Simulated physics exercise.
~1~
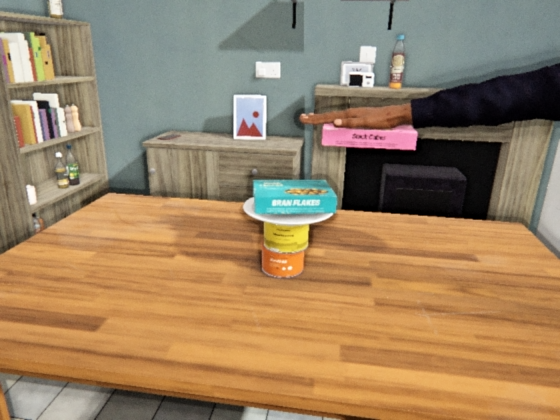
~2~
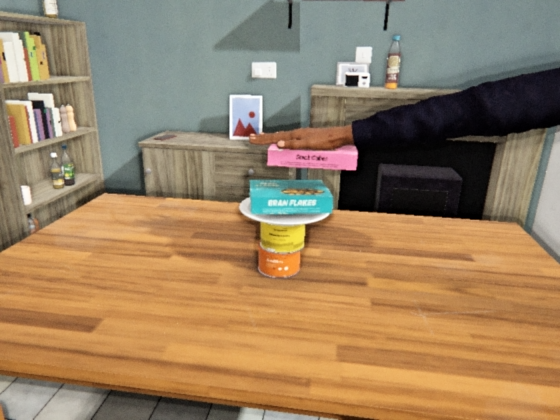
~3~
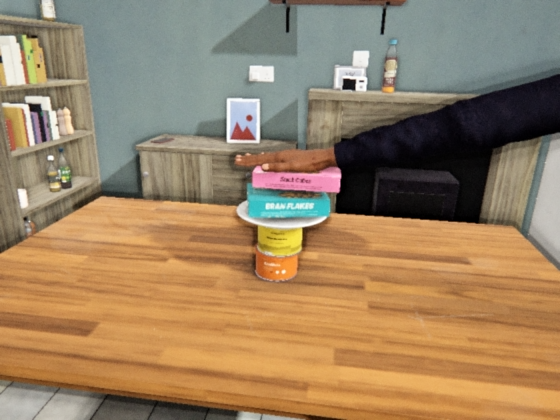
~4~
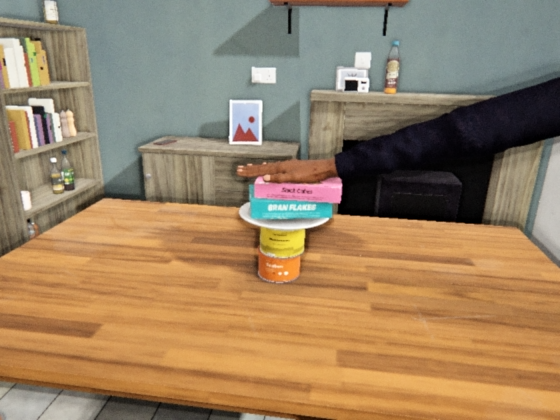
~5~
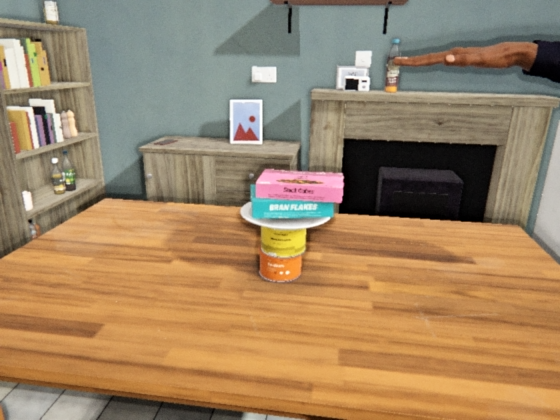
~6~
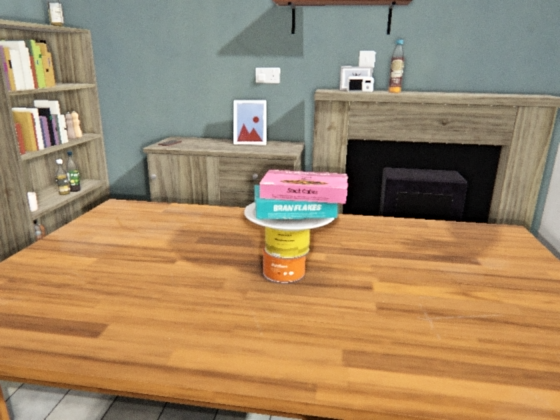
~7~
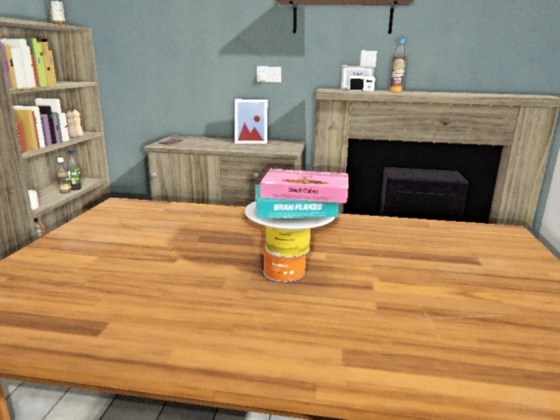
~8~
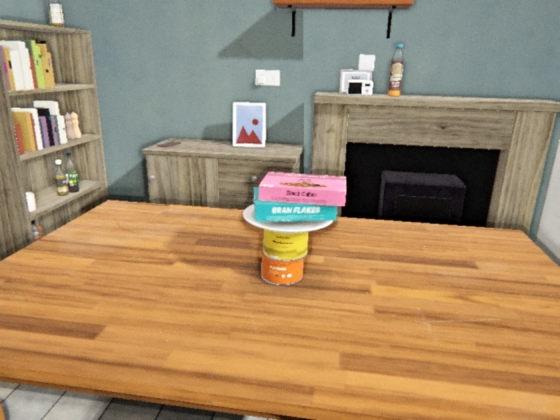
On a wooden table, a hand sets a pink packet atop a balanced pile, which holds.
